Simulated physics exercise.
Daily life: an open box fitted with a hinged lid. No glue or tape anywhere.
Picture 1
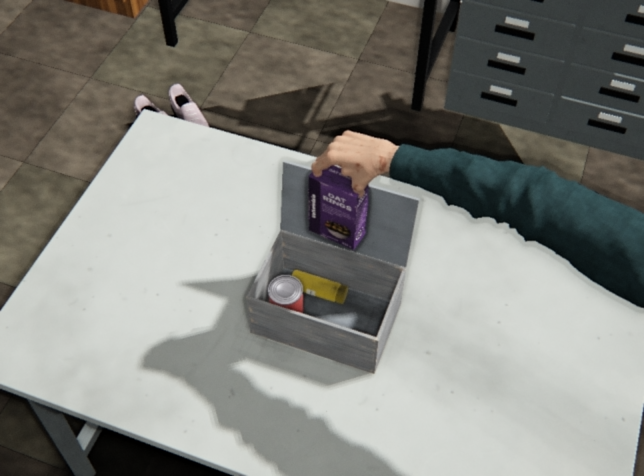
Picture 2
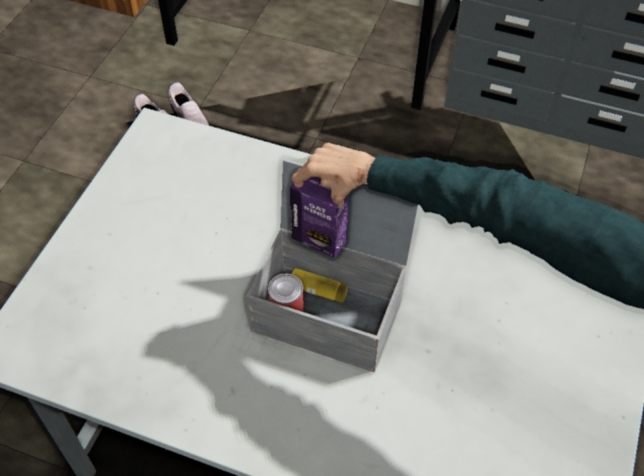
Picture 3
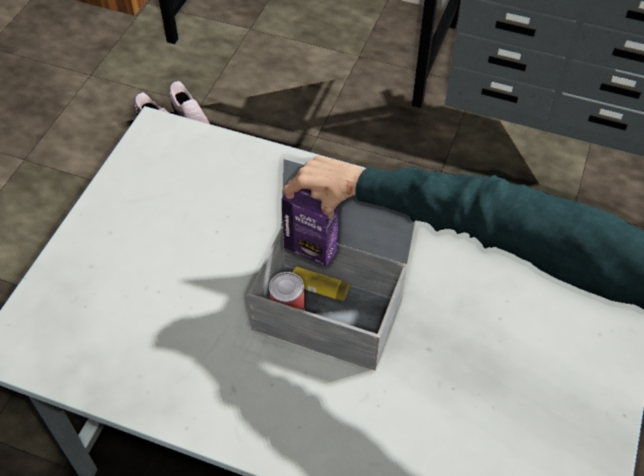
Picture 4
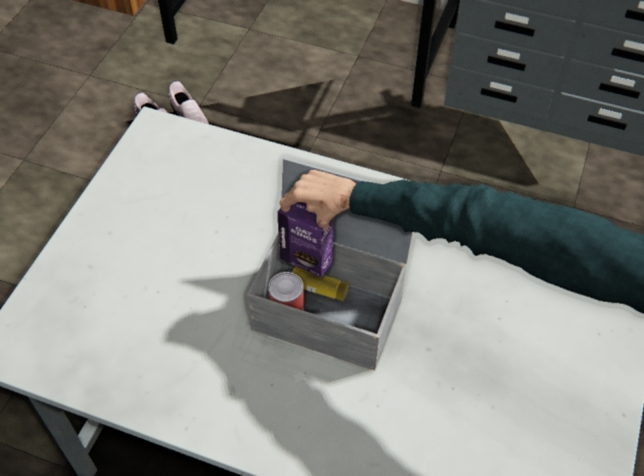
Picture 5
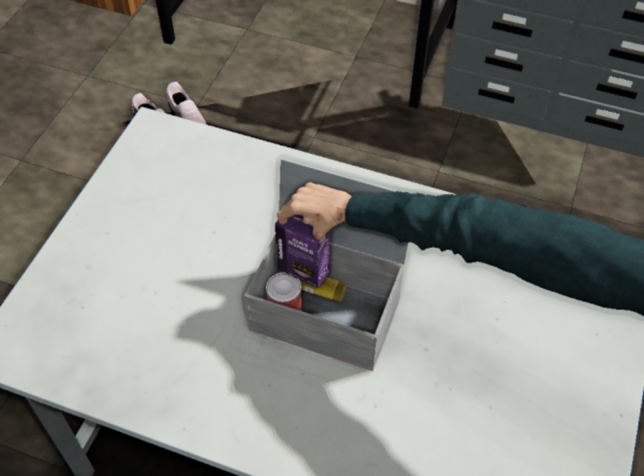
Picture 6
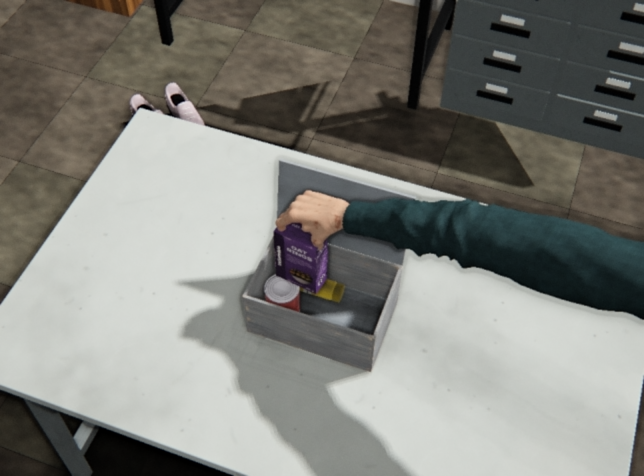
In a room with a brown tiled floor and grey drawers at the upper right, a white table is seen from above at an angle. On it stands an open grey box with its hinged lid raised, holding a red can with a pale top and a yellow shaker. A hand in a dark teal sleeve carries a purple packet leftward and lowers it into the box, behind the can.
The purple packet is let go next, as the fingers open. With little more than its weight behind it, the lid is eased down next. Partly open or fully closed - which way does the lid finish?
Fully closed.
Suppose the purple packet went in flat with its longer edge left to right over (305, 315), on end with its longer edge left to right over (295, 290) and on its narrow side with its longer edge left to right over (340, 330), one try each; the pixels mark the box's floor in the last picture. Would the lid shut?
In order, the lid gets blocked, then gets blocked, then fits down.
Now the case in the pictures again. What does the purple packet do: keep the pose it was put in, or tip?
Well, the purple packet ends up skewed.
Then, 0.50 s later than the last frame, purple packet tilted by 70° near (339, 276).
Then, 1.10 s later than the last frame, lid starting down; purple packet on its side near (340, 320).
Then, 1.70 s later than the last frame, lid 50° above the rim; purple packet on its side near (340, 320).
Then, 2.10 s later than the last frame, lid 13° above the rim; purple packet on its side near (340, 320).
When it is over, lid shut; lying over in the box, purple packet; the other 2 as before. End places, in pixels of the last picture, purple packet near (340, 320).
